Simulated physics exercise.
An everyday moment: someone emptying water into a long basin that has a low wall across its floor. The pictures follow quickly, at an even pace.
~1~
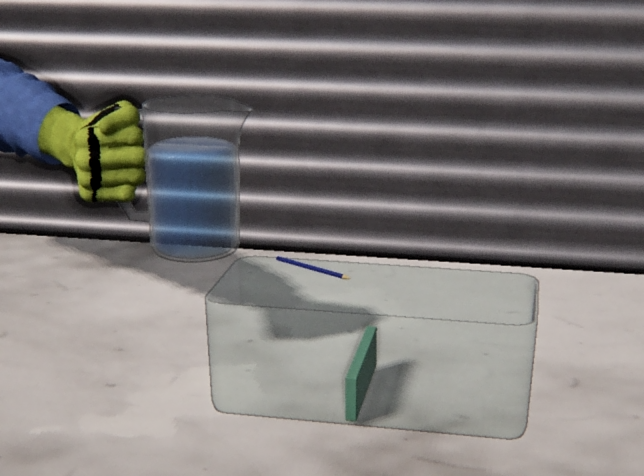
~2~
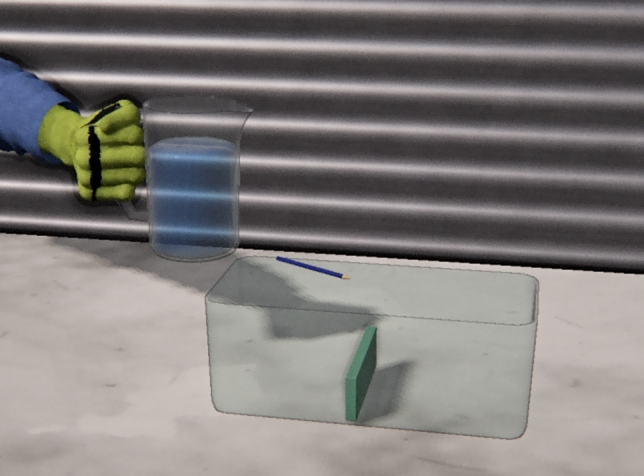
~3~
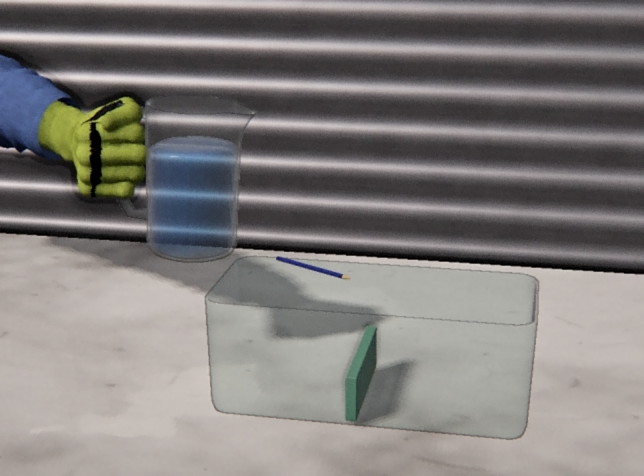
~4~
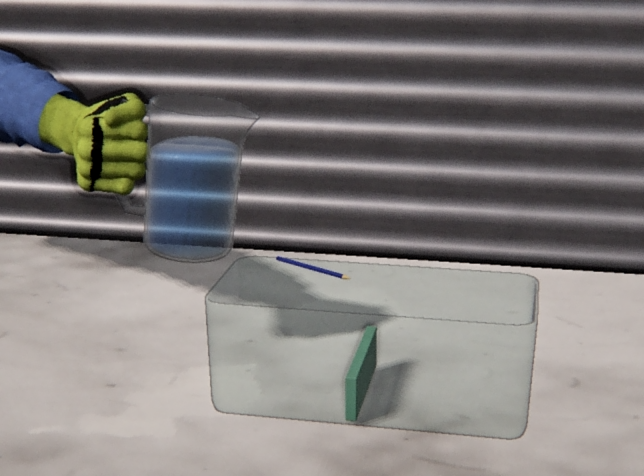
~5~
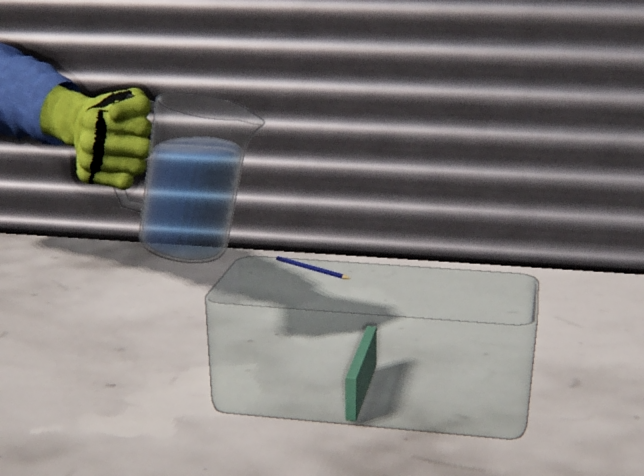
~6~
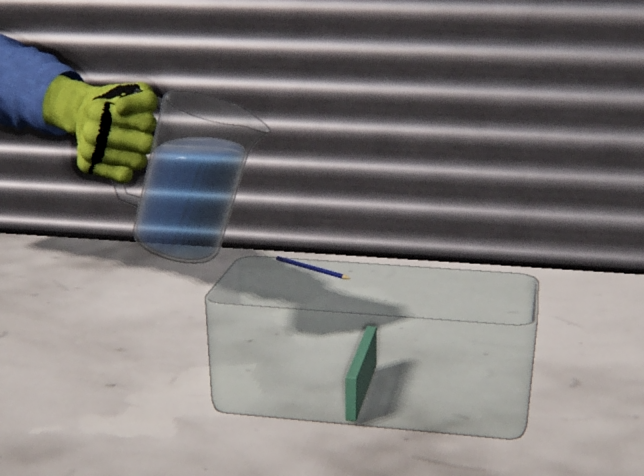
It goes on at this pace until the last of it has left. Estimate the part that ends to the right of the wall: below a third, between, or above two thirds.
The share right of the wall is under a third.
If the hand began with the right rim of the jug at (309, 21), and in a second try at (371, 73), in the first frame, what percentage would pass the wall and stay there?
About 95 and 95 per cent.
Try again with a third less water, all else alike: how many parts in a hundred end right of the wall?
It comes to 5 per cent or so.
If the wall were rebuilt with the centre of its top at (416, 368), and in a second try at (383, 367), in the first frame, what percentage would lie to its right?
First some 5, then 10 per cent.
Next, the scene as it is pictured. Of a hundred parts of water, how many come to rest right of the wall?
About 5 per cent.
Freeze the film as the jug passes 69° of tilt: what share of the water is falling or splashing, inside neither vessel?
Close to 5 per cent.
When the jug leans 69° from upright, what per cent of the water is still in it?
Some 95 per cent.
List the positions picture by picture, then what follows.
In the first picture, it leans 0°; its right rim is at (252, 109); the water meets the walls at (152, 143) and (236, 147); the long basin's rim runs from (222, 279) to (537, 301); the wall's top is at (362, 352).
In the second picture, it leans 1°; its right rim is at (253, 110); the water meets the walls at (153, 143) and (236, 147).
In the third picture, it leans 3°; its right rim is at (256, 112); the water meets the walls at (153, 143) and (238, 148).
In the fourth picture, it leans 6°; its right rim is at (260, 116); the water meets the walls at (155, 144) and (240, 149).
In the fifth picture, it leans 11°; its right rim is at (265, 122); the water meets the walls at (158, 145) and (242, 149).
In the sixth picture, it leans 16°; its right rim is at (270, 130); the water meets the walls at (155, 158) and (246, 150).
A moment on, the jug is tipped part way and 94 per cent is still to pour, 0 is left of the wall and 0 right of it.
Next, the jug is tipped on its side and 54 per cent is still to pour, 31 is left of the wall and 0 right of it.
Then the jug is tipped on its side and 14 per cent is still to pour, 76 is left of the wall and 2 right of it.
Later the jug is tipped on its side and 3 per cent is still to pour, 91 is left of the wall and 3 right of it.
In the end 94 per cent lies left of the wall, 4 right of it and 2 outside.
